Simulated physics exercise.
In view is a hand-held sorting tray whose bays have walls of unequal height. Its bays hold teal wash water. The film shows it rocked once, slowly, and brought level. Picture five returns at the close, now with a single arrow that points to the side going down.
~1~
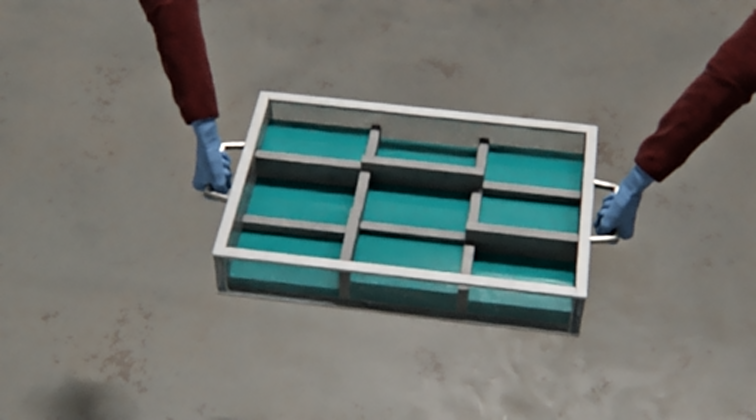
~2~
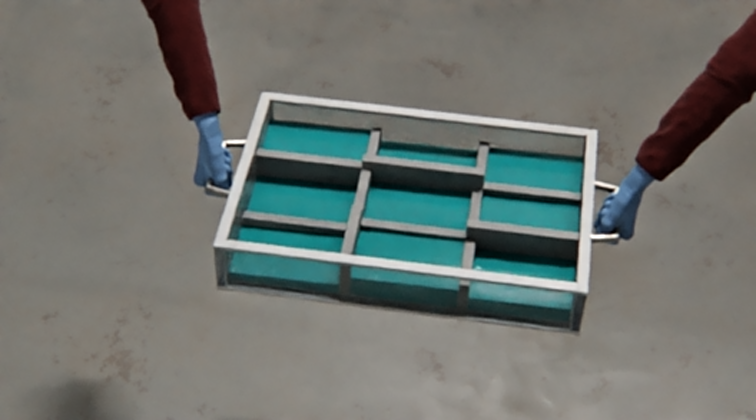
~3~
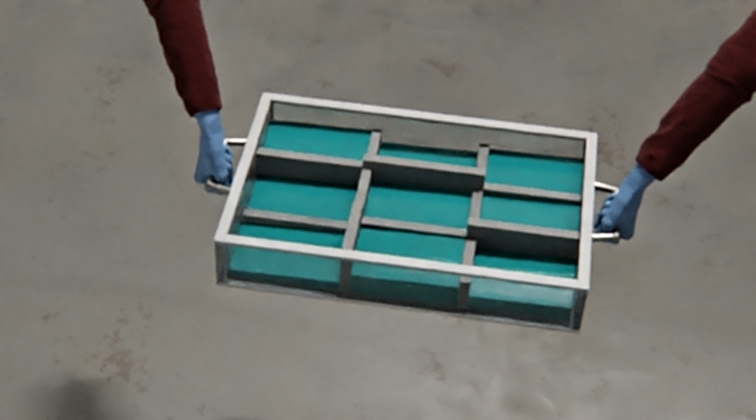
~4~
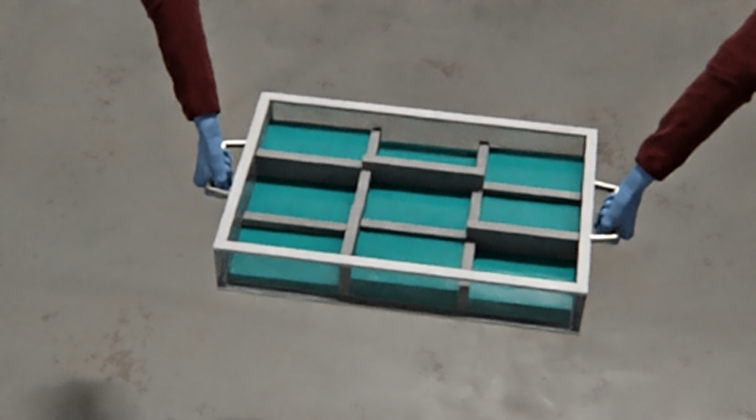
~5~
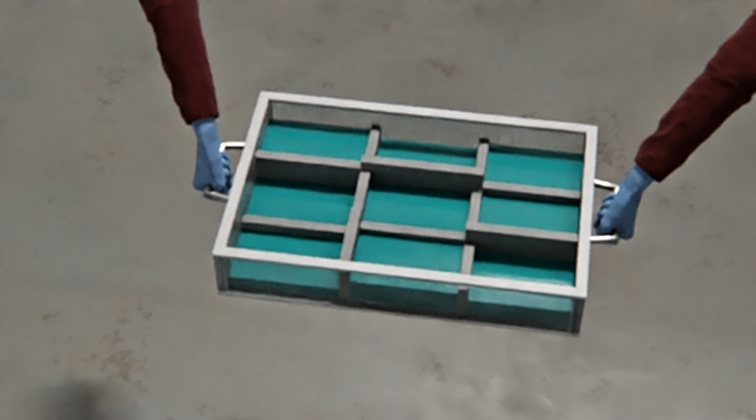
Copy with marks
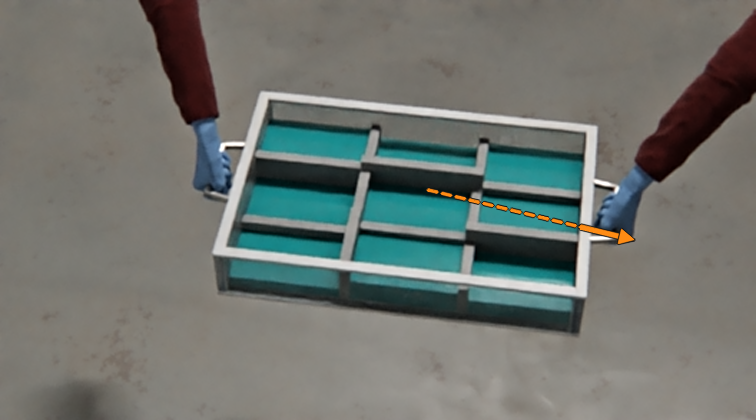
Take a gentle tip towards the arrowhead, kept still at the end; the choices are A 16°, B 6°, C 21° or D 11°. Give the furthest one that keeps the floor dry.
Tilt A just does it.
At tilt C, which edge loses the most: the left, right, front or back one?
The right rim.
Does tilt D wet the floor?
No, that is safe.
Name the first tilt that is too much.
That would be C.
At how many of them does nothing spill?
Three of them.
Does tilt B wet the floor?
No.
The arrow ends at (628, 238).
If A is chosen, nothing spills; the centre right bay holds the most.
If B is chosen, nothing spills; the back left bay holds the most.
If C is chosen, about 5 % goes over the rim.
If D is chosen, nothing spills; the back left bay holds the most.
